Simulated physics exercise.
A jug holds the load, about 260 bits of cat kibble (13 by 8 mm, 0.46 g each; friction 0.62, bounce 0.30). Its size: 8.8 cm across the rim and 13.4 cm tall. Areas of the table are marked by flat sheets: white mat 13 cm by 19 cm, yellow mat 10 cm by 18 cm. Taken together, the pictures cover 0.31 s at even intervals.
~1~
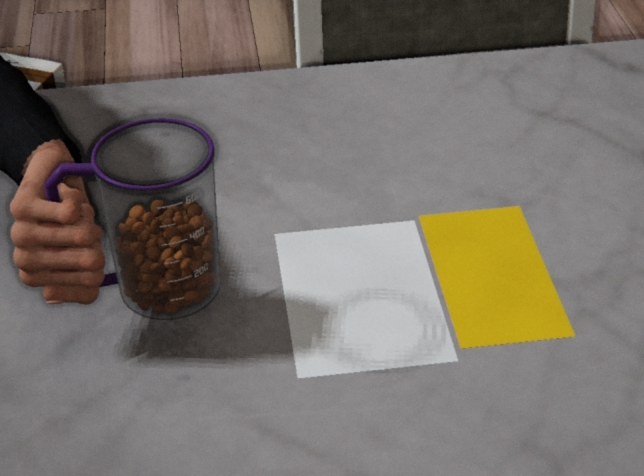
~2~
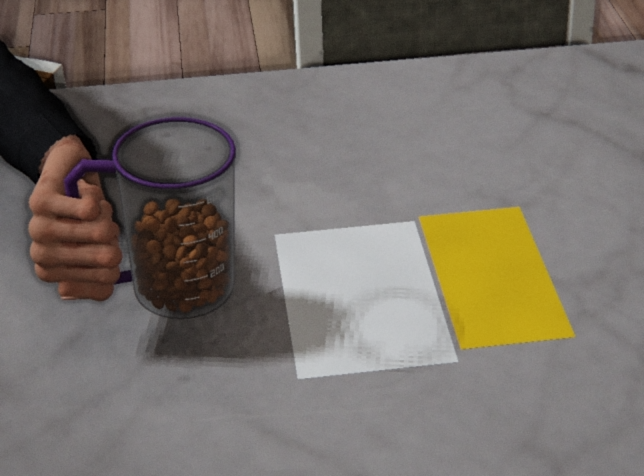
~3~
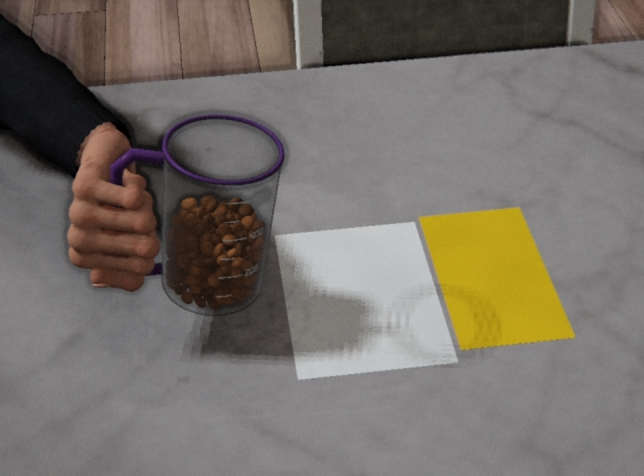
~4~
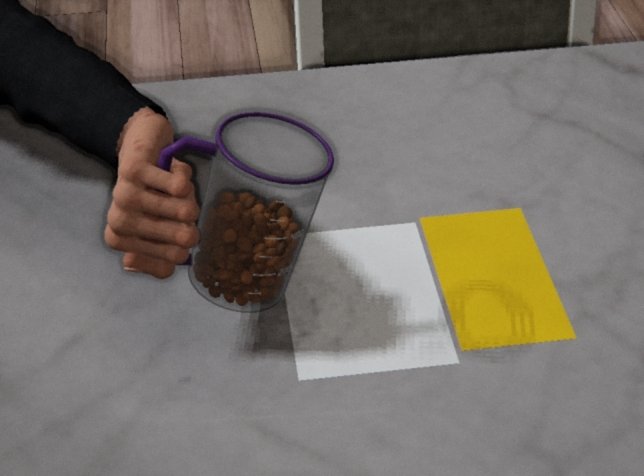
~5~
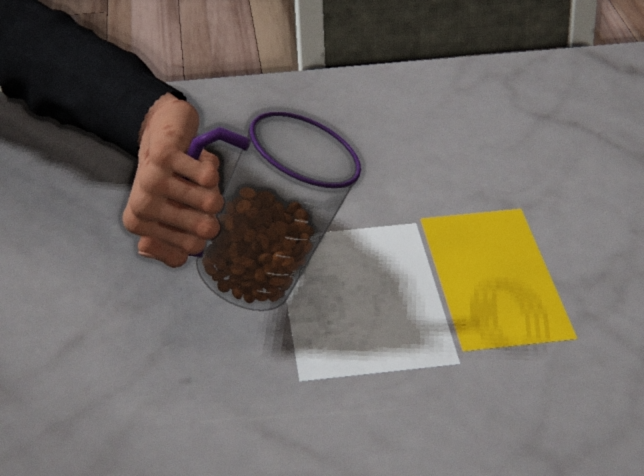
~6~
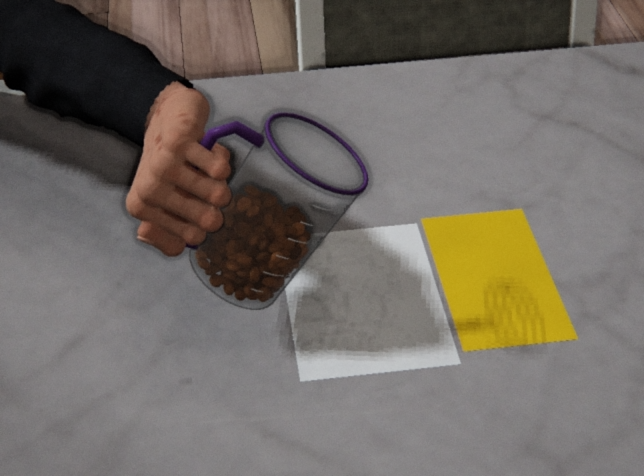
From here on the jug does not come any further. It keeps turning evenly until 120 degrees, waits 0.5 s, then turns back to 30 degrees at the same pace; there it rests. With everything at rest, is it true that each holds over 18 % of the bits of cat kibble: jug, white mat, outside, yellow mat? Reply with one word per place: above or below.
Jug: Below, white mat: Above, outside: Below, yellow mat: Below.
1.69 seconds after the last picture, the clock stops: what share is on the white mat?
90 %.
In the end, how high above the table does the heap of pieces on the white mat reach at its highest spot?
Near 3.5 cm.
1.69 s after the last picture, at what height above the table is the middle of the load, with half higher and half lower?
Roughly 0 cm.
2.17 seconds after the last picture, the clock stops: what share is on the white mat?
90 %.
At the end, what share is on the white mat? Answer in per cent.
Share: Some 90 %.
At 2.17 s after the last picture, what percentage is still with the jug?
Close to 5 in a hundred.
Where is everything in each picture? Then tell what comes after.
Jug at (160, 209); tilt 0 degrees; moved 0.0 cm; lip at (211, 148); top of the load at (195, 211); white mat at (361, 294); yellow mat at (492, 273), in the first picture.
Jug at (179, 208); tilt 2 degrees; moved 1.4 cm; lip at (233, 148); top of the load at (175, 209), in the second picture.
Jug at (219, 205); tilt 8 degrees; moved 4.4 cm; low side right; lip at (281, 151); top of the load at (212, 206), in the third picture.
Jug at (260, 199); tilt 16 degrees; moved 7.4 cm; low side right; lip at (331, 156); top of the load at (276, 206), in the fourth picture.
Jug at (283, 196); tilt 25 degrees; moved 8.8 cm; low side right; lip at (357, 164); top of the load at (240, 203), in the fifth picture.
Jug at (289, 194); tilt 33 degrees; moved 8.8 cm; low side right; lip at (365, 174); top of the load at (236, 202); white mat at (363, 297); yellow mat at (495, 275), in the sixth picture.
Then, 0.65 s after the last picture, tilt 117 degrees; jug 95 %, white mat 5 %; middle of all pieces on or above the table near (258, 229).
Then, 1.19 s after the last picture, tilt 120 degrees; jug 15 %, white mat 80 %; middle of all pieces on or above the table near (367, 291).
Then, 1.69 s after the last picture, tilt 66 degrees; white mat 90 %; middle of all pieces on or above the table near (372, 294).
Then, 2.17 s after the last picture, tilt 30 degrees; white mat 90 %, yellow mat 5 %; middle of all pieces on or above the table near (369, 296).
In the end, jug 5 %, white mat 90 %, outside 0 %, yellow mat 5 %.
